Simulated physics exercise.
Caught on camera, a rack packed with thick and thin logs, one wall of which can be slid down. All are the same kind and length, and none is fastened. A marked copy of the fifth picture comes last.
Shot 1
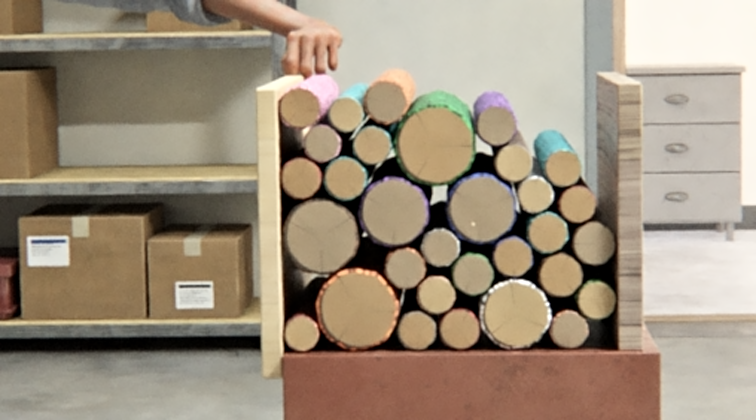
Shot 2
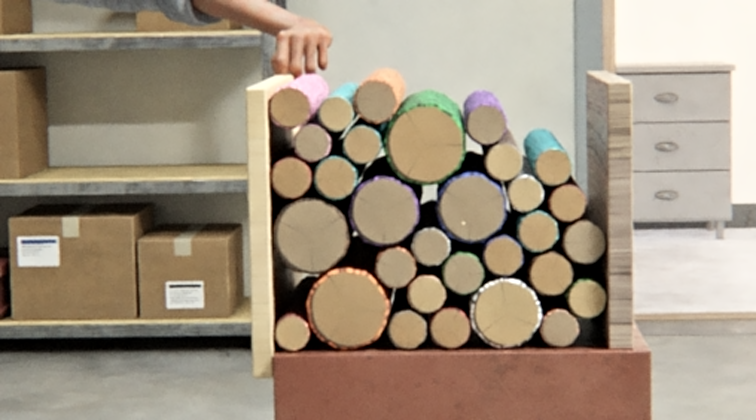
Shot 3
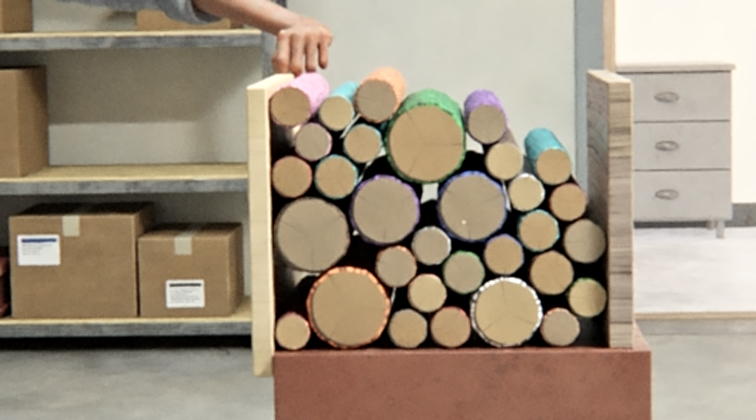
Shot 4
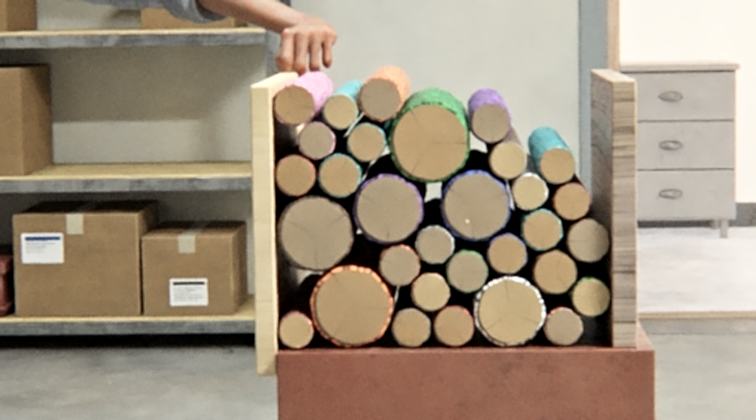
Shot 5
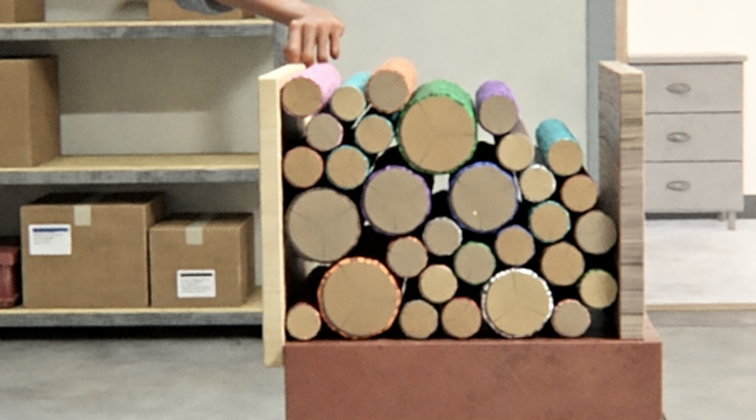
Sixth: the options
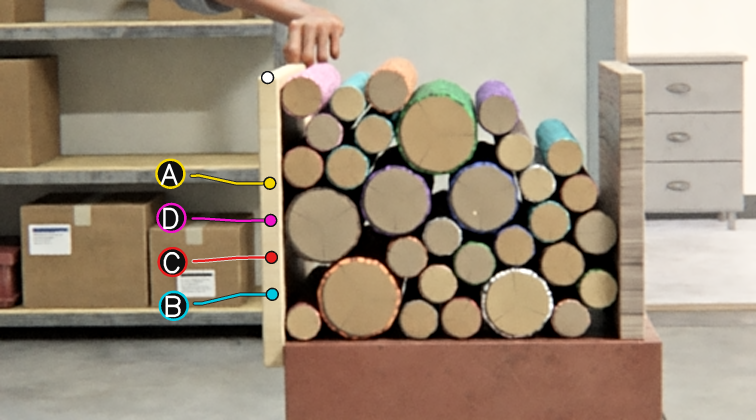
A hand rests at the top of the left wall beside a rack of stacked logs, barely moving.
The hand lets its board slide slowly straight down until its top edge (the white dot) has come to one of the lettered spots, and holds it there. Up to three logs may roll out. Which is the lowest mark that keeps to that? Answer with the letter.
A is the limit.
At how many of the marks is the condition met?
One of them.
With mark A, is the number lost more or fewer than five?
At A, fewer than five.
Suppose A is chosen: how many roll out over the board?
At A the number is one.
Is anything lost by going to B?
Yes, at B.
On the marked copy, A at (270, 183); B at (273, 294); C at (272, 258); D at (271, 221); the white dot at (268, 77).
Taking A. A third of the way, top of the board (280, 132).
Two thirds of the way, top of the board (281, 182).
When it is over, top of the board (281, 182), one out over the board.
As for the rest, B more than three out over the board; C four out over the board; D four out over the board.
